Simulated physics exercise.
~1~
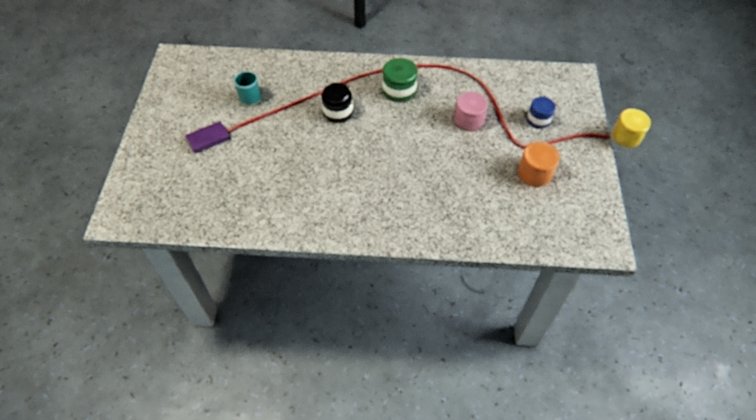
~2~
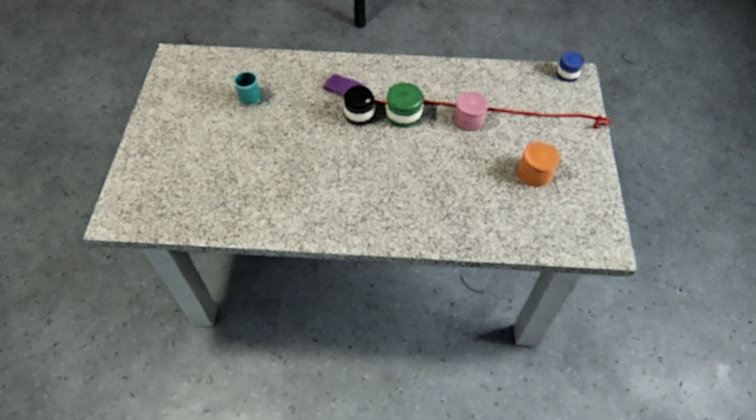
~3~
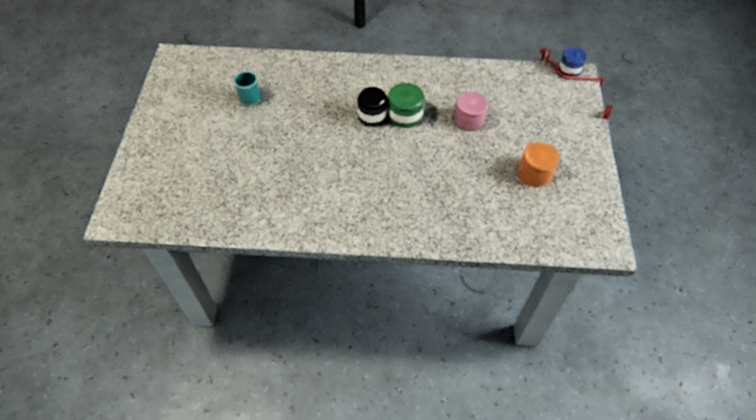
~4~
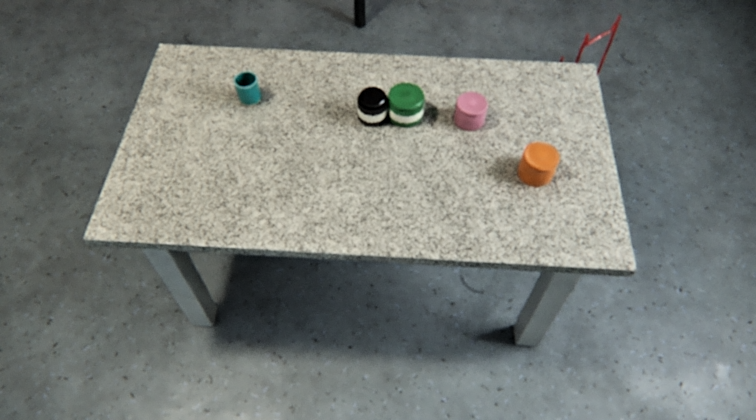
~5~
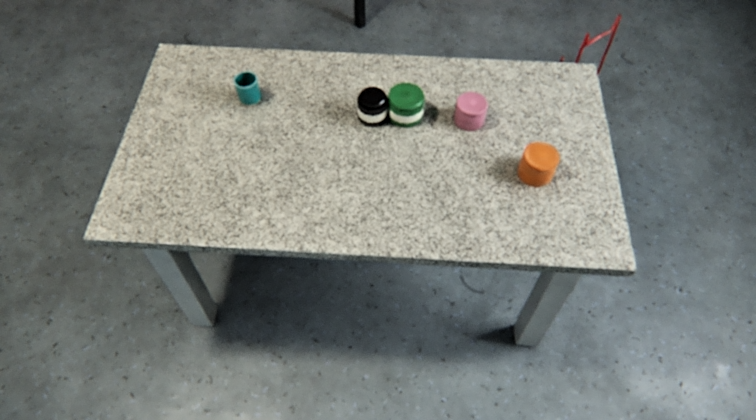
The footage shows a yellow container dropping off the right edge of a speckled table, its red cable dragging a purple block along, nudging the black and green jars together; the blue canister follows over the edge, while the teal cup, pink tub and orange tub stay put.
